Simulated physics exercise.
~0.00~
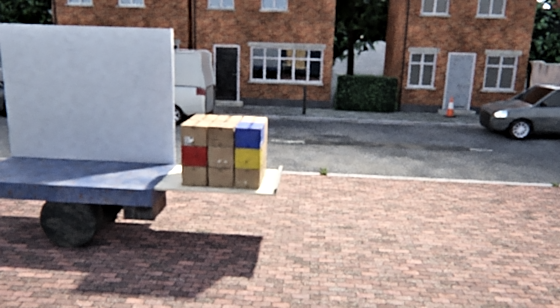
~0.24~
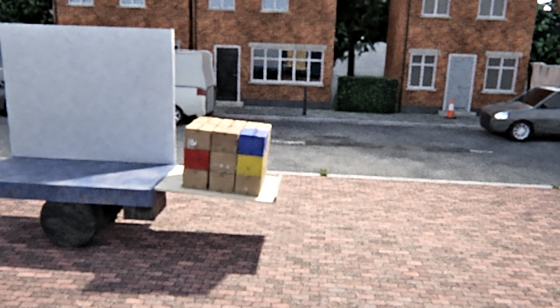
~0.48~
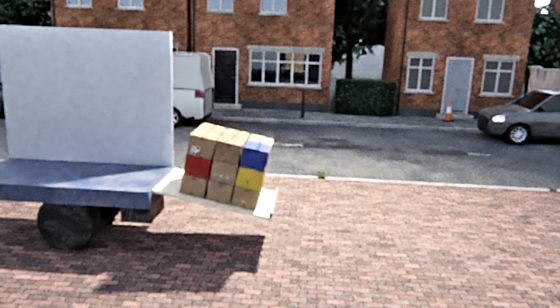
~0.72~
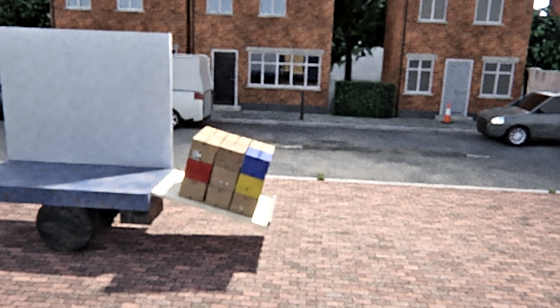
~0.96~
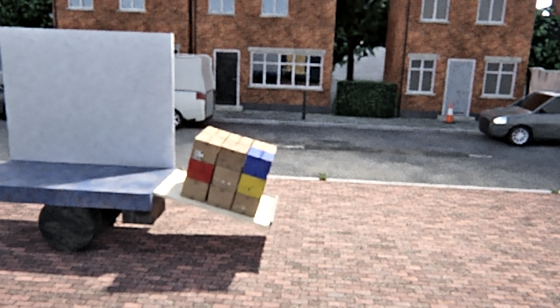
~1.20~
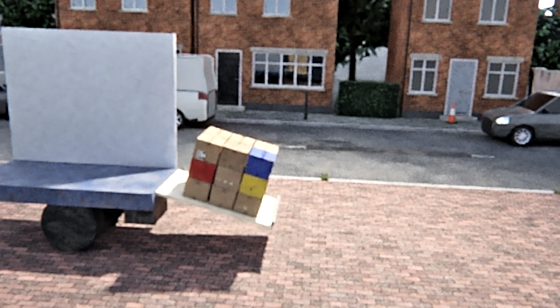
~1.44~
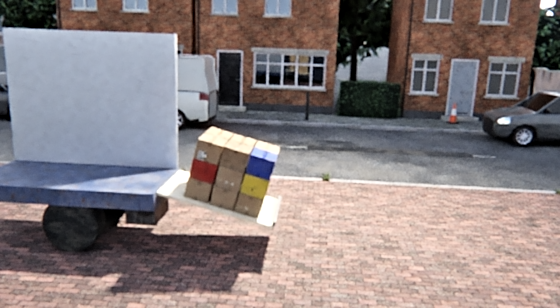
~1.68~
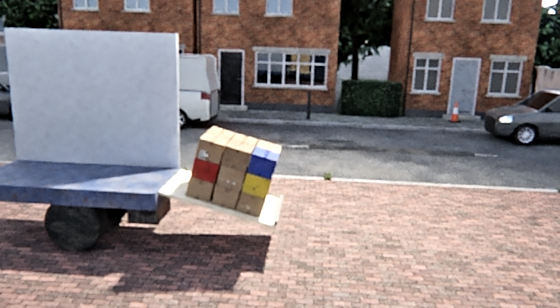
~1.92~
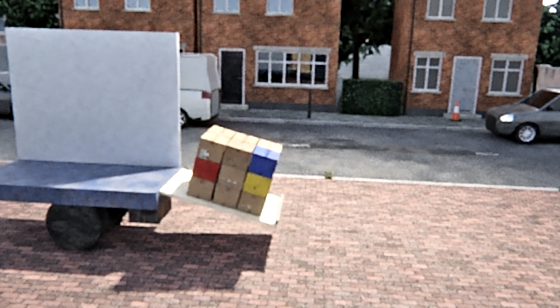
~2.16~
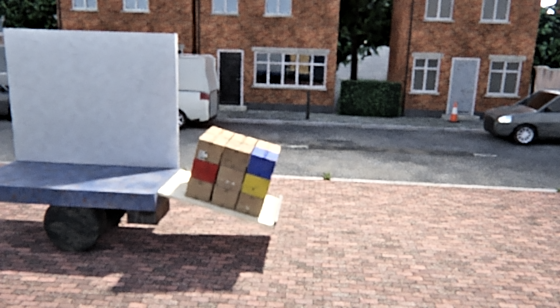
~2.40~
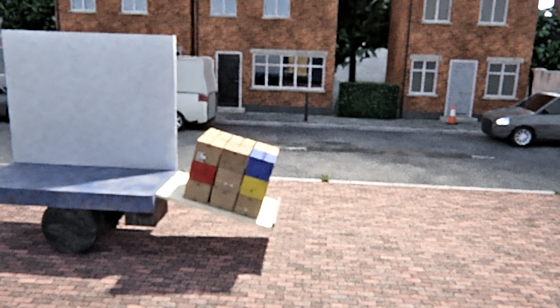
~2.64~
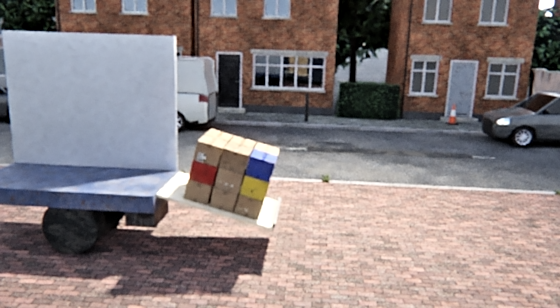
In this clip, a stack of taped cardboard cartons, some with red, blue and yellow labels, rests on a lorry's tail lift as the platform tilts downward to the right. The platform then holds its slope, and the leaning stack stays together aboard it.
